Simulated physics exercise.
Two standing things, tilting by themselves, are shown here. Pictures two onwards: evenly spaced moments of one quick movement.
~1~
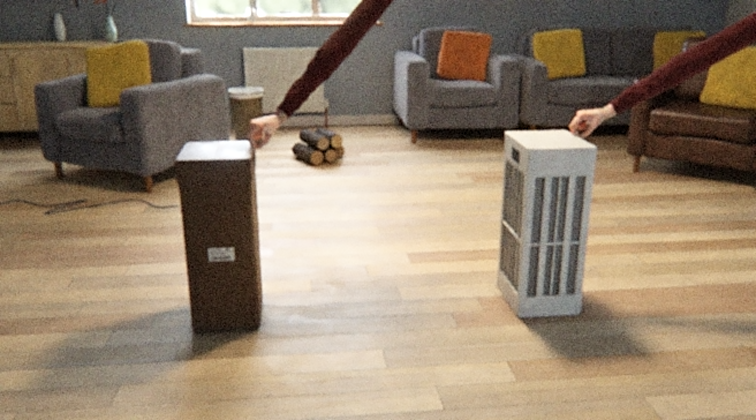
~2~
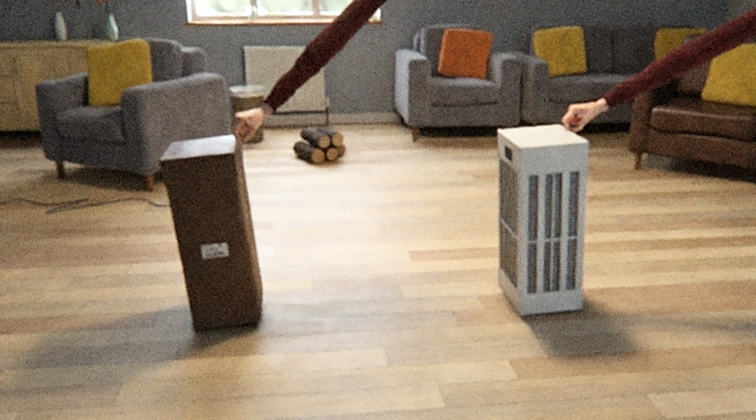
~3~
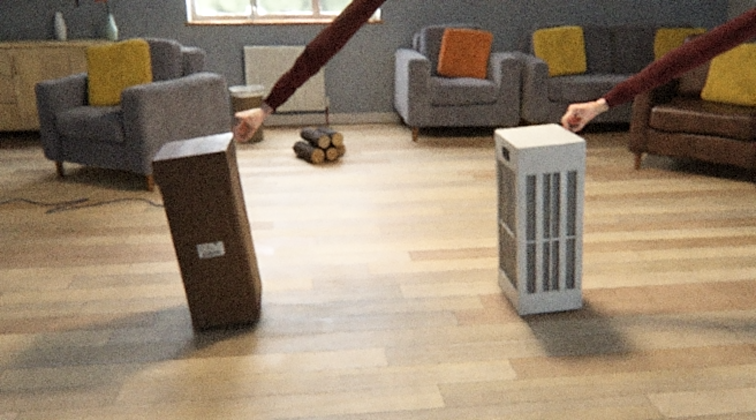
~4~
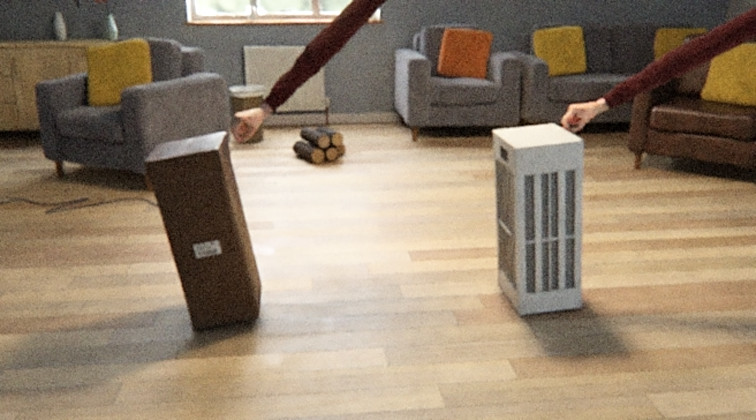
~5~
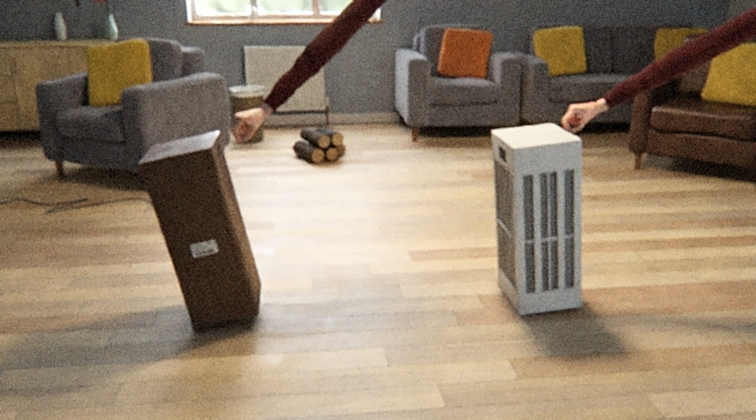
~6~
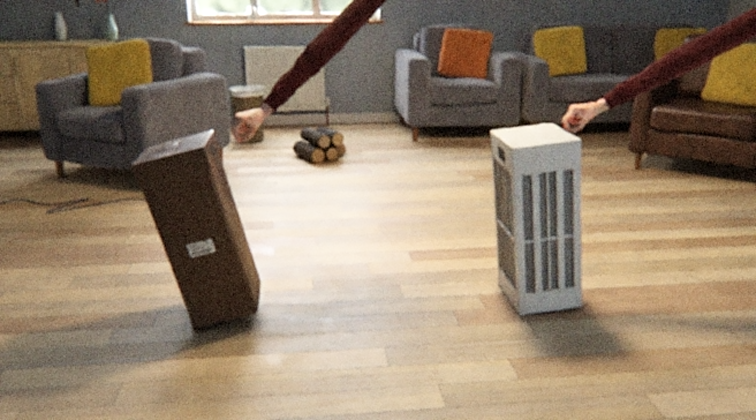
Two hands touching the tops of a brown box and a white crate, both tilting left, the brown one further.
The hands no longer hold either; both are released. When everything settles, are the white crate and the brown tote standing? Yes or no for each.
White crate: Yes; brown tote: No.
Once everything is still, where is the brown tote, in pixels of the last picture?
About (105, 289).
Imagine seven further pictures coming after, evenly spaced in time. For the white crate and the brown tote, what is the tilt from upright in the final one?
I'd say close to 4° for the first and close to 25° for the second.
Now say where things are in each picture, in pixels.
White crate (542, 222) upright; brown tote (224, 236) upright, in the first frame.
White crate (540, 219) 3° off upright; brown tote (217, 232) 5° off upright, in the second frame.
White crate (538, 218) 4° off upright; brown tote (213, 231) 7° off upright, in the third frame.
White crate (537, 218) 5° off upright; brown tote (209, 231) 9° off upright, in the fourth frame.
White crate (536, 218) 5° off upright; brown tote (206, 230) 11° off upright, in the fifth frame.
White crate (536, 218) 6° off upright; brown tote (203, 230) 13° off upright, in the sixth frame.
Then, 0.20 s later than the last frame, white crate 2° off upright near (541, 219); brown tote 31° off upright near (173, 232).
Then, 0.36 s later than the last frame, white crate 3° off upright near (549, 218); brown tote 51° off upright near (142, 244).
Then, 0.50 s later than the last frame, white crate upright near (543, 220); brown tote on its side near (110, 277).
When it is over, the white crate settles on its feet, near (544, 220); the brown tote topples, near (104, 290).
